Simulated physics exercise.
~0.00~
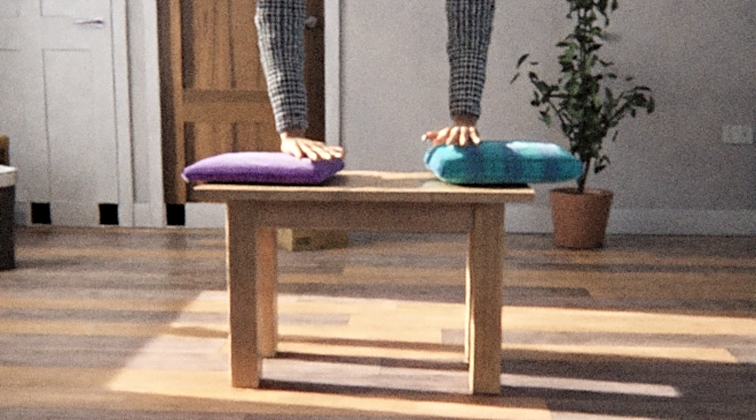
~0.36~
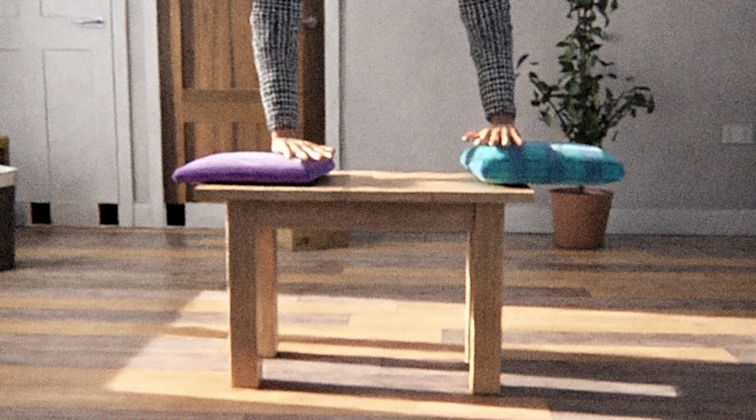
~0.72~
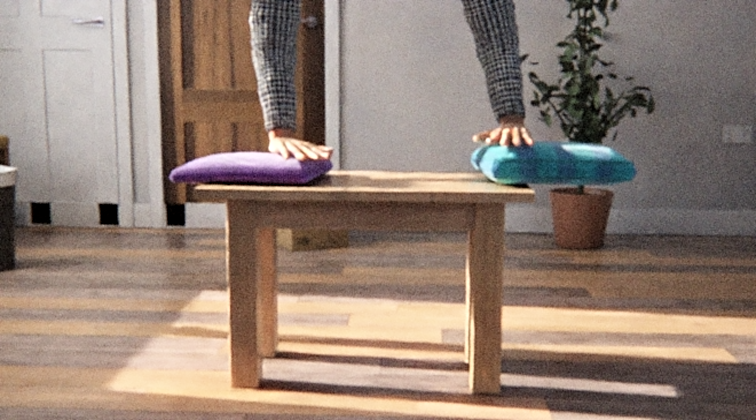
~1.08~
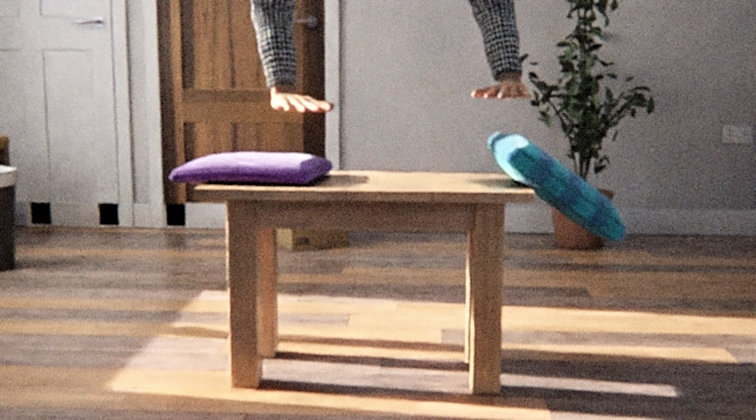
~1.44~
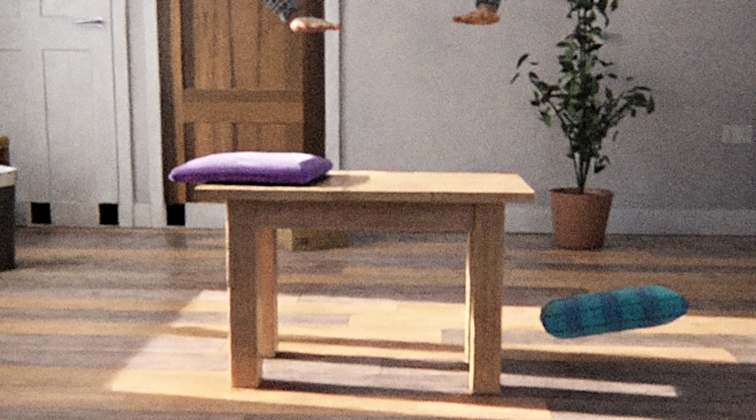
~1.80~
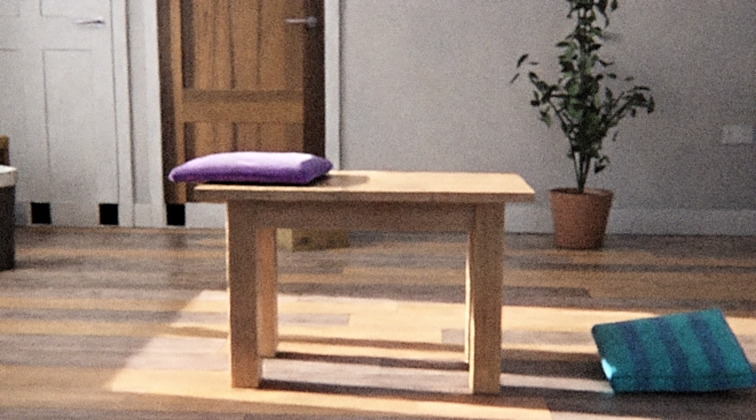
Two hands slid a purple folded blanket left and a turquoise cushion right until they stuck out over the ends of a low wooden table, then let go; the cushion tipped off onto the floor while the blanket stayed put.
